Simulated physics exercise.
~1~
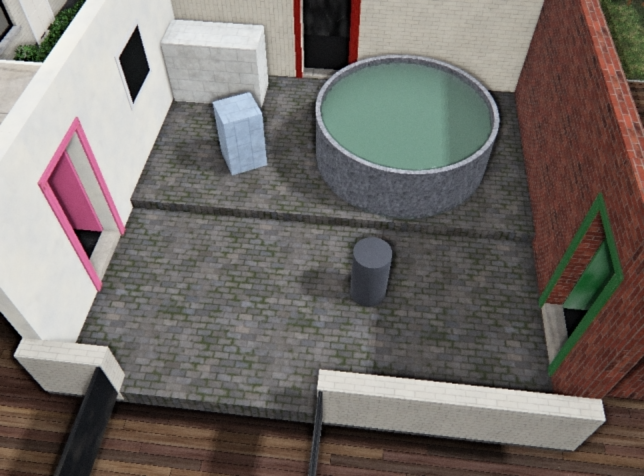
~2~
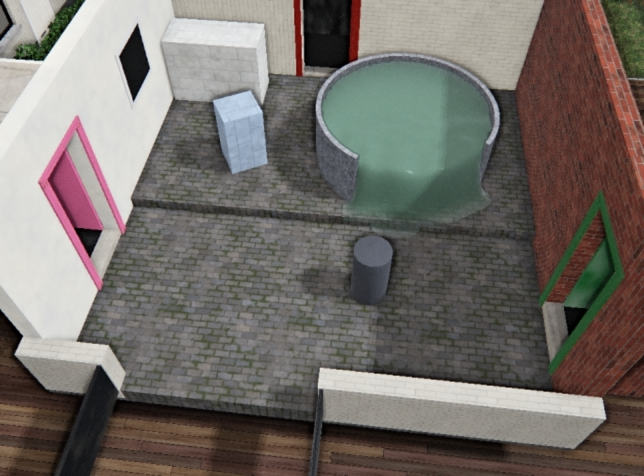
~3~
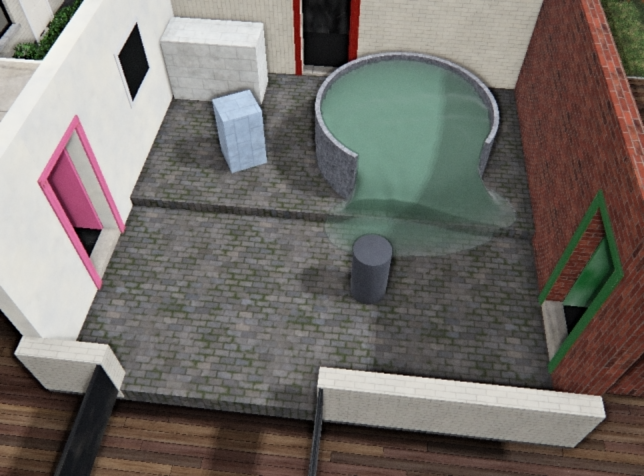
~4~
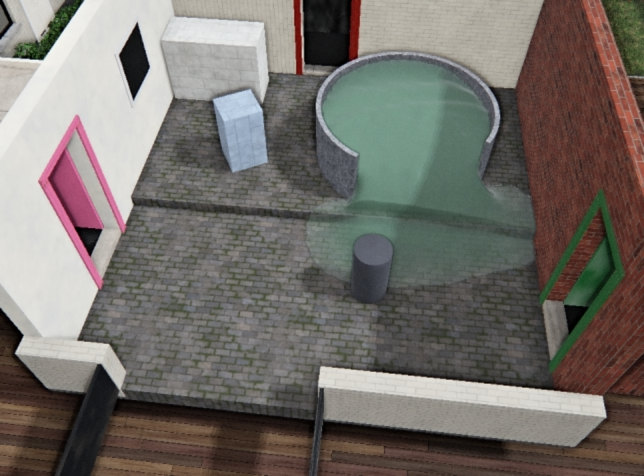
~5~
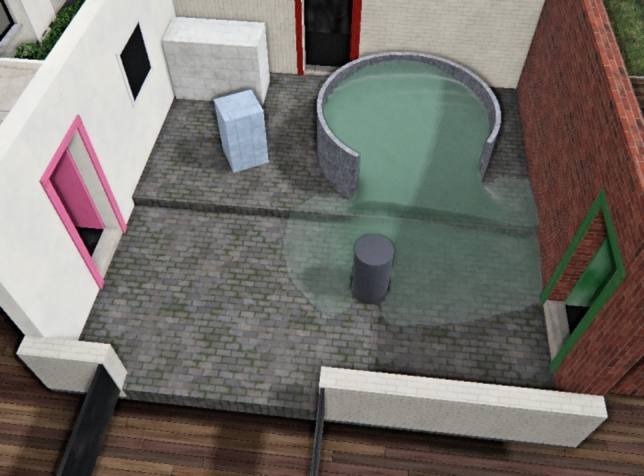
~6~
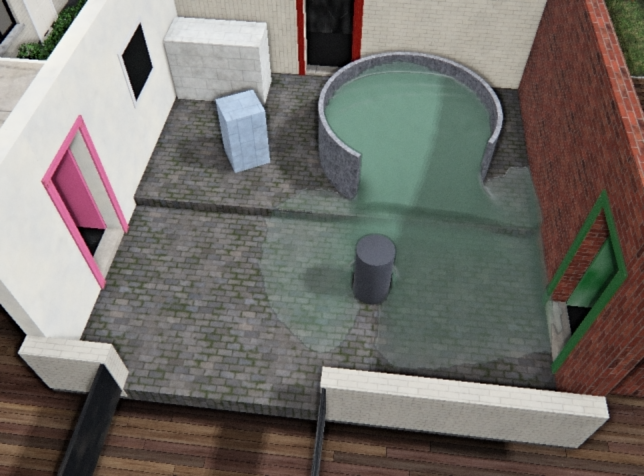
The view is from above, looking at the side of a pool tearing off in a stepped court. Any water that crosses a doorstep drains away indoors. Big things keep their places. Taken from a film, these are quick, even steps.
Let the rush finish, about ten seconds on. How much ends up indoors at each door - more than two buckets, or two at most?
My prediction: The pink door exceeds two buckets; the red door never exceeds two buckets; the green door exceeds two buckets.
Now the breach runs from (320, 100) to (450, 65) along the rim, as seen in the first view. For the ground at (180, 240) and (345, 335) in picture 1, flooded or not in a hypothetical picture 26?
Respectively: Drenched and parched.
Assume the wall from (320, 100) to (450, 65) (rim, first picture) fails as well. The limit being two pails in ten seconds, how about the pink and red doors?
Result - pink door does not reach it, red door tops the mark.
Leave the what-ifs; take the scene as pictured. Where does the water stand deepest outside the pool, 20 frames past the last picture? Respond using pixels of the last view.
Roughly at pixel (70, 364).
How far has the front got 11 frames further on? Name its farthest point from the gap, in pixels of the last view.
I'd say at around (70, 364).
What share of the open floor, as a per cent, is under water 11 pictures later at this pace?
Close to 55 in a hundred, I think.
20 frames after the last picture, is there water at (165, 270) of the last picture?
By then I'd expect it to be inundated.
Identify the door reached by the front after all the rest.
That would be the red door.
A moment on, water covers 45 % of the floor; the pink door not reached, the red door not reached, the green door under two buckets in.
Next, water covers 55 % of the floor; the pink door not reached, the red door not reached, the green door far over two buckets in.
Then, water covers 60 % of the floor; the pink door wet at the sill, nothing in, the red door not reached, the green door far over two buckets in.
Later, water covers 80 % of the floor; the pink door far over two buckets in, the red door not reached, the green door far over two buckets in.
In the end, water covers 90 % of the floor; the pink door far over two buckets in, the red door wet at the sill, nothing in, the green door far over two buckets in.
